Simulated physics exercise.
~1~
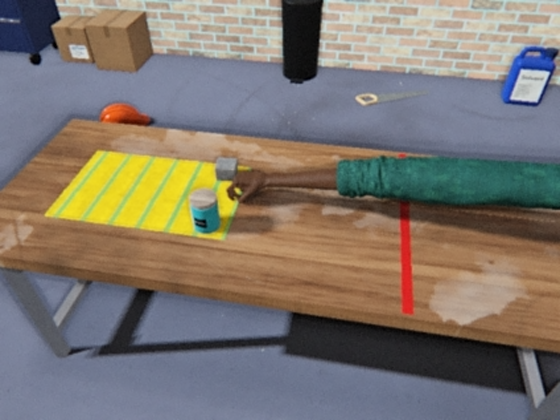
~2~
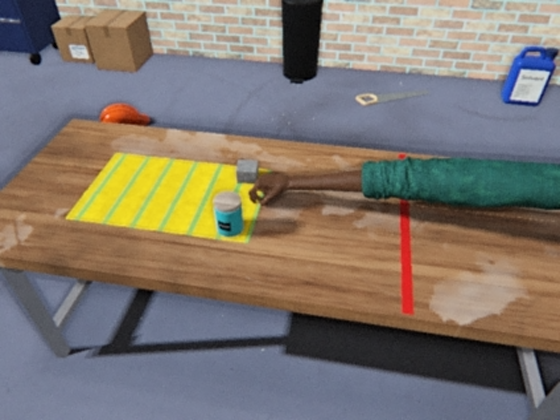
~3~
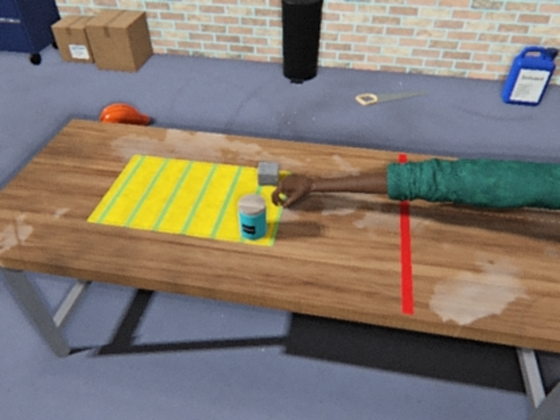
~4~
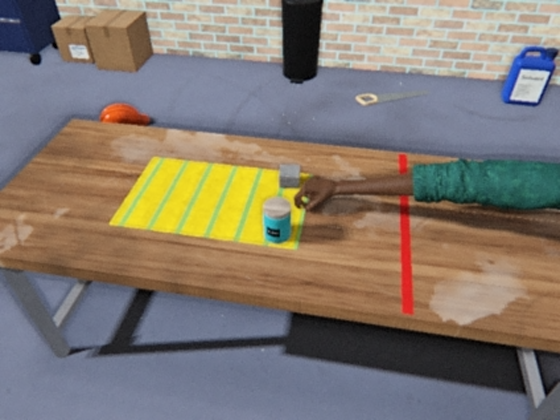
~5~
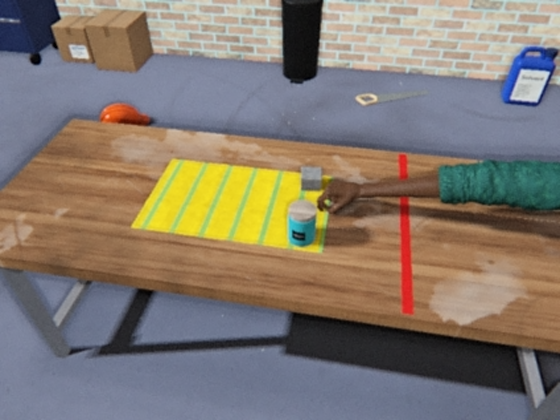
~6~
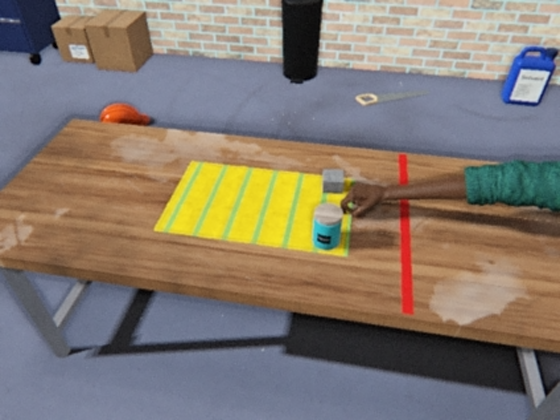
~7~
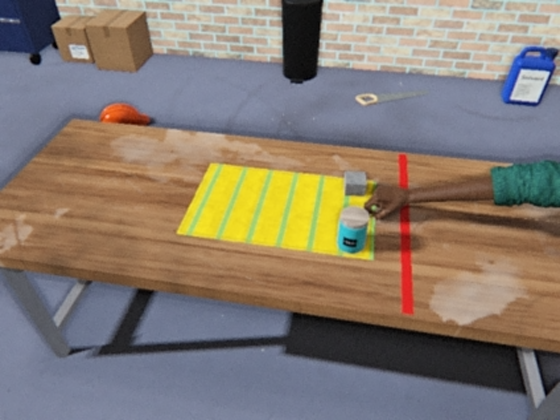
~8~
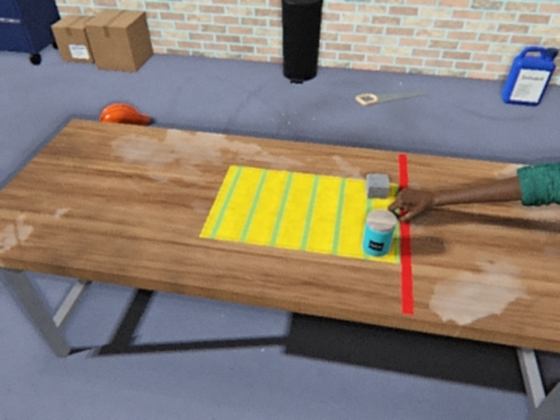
On a wooden workbench, a hand pulls a yellow cloth carrying a block and jar right to red tape.
